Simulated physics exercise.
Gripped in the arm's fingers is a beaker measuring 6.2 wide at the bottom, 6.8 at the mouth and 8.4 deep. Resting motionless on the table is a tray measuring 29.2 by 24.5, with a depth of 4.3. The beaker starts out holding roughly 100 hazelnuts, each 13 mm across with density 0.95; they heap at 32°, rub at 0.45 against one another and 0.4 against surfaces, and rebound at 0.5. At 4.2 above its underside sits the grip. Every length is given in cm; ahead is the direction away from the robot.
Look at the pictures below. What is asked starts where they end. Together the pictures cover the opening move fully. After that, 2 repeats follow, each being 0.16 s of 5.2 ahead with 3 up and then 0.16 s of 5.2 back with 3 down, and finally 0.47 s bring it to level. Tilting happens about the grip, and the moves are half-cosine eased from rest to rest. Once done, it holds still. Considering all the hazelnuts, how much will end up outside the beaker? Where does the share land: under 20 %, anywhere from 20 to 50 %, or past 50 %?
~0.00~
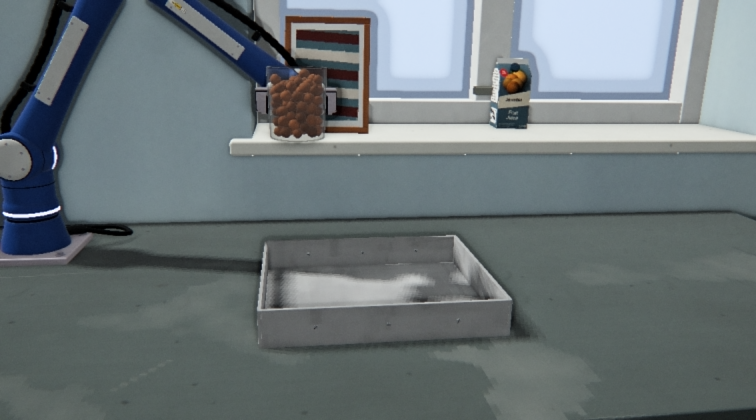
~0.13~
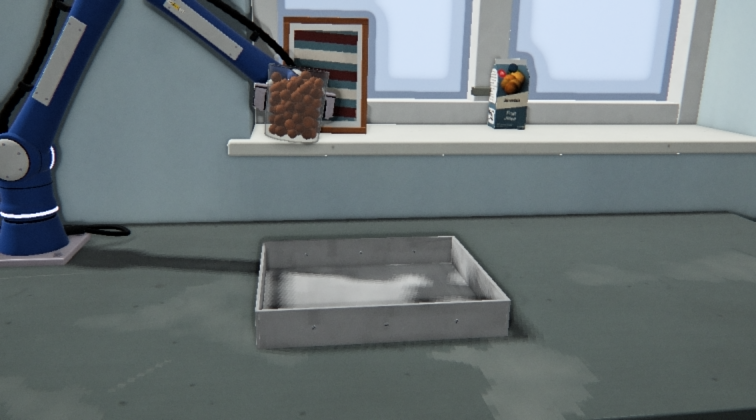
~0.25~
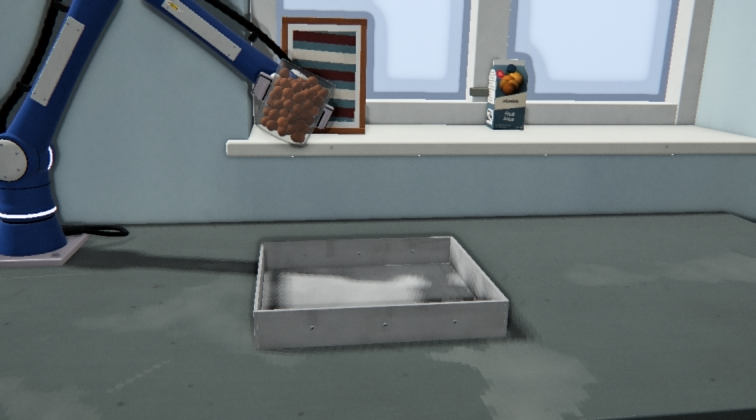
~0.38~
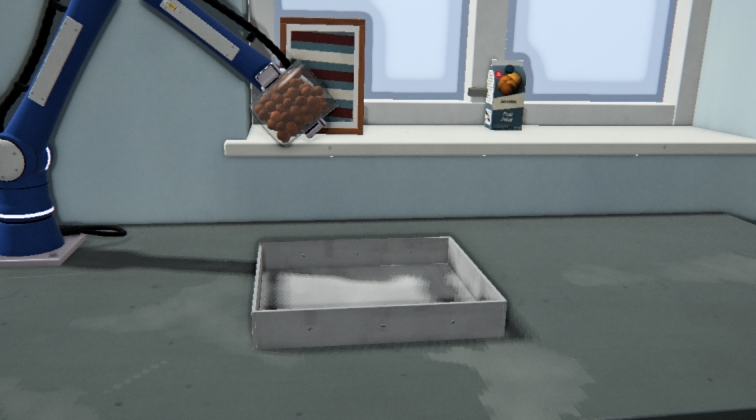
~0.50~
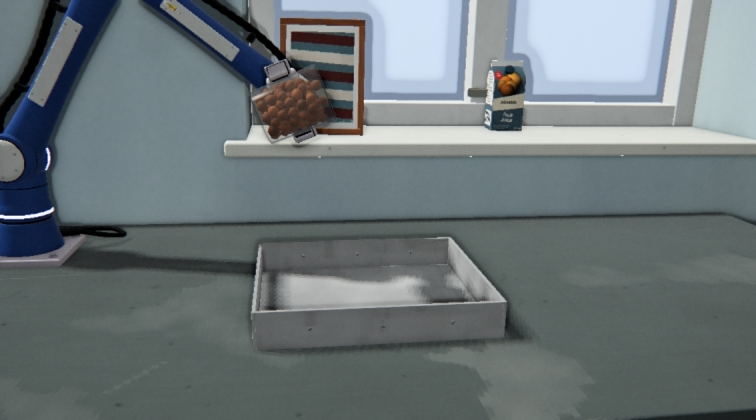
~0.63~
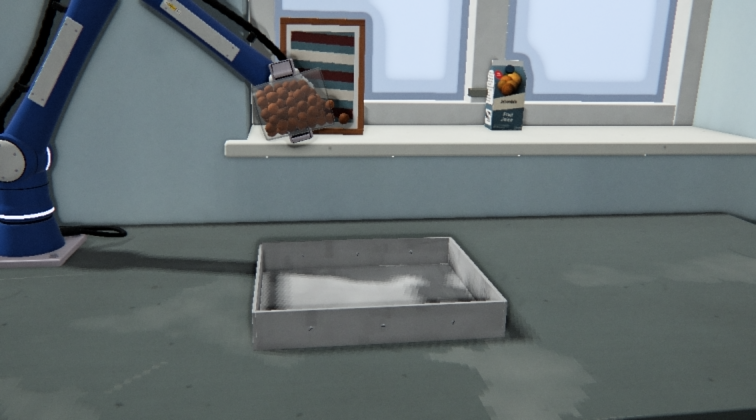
It lands past 50 %.
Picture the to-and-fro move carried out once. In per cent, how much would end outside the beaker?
Probably about 55 in a hundred.
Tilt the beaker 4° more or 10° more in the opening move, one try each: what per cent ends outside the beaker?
85 and 95 percent.
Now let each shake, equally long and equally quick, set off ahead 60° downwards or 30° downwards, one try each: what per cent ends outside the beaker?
Near 15 and 45 percent respectively.
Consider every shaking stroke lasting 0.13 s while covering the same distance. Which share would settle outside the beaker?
It would come to roughly 90 %.
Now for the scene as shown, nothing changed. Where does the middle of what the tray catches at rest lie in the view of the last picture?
I'd point to somewhere near (406, 294).
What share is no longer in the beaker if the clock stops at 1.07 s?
About 55 per cent by then.
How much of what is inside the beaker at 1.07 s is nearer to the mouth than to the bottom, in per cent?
About 40 percent.
After 1.07 s, tilted 75° forward, highest piece 29 above the table; 54 in the tray, 46 in the beaker, 2 in flight or on a rim.
After 1.52 s, tilted 34° forward, highest piece 27 above the table; 79 in the tray, 21 in the beaker, 2 on the table or floor.
After 1.94 s, level, highest piece 28 above the table; 79 in the tray, 21 in the beaker, 2 on the table or floor.
After 2.99 s, level, highest piece 28 above the table; 79 in the tray, 21 in the beaker, 2 on the table or floor.
In the end, 79 in the tray, 21 in the beaker, 2 on the table or floor. That is 79 % outside the beaker.
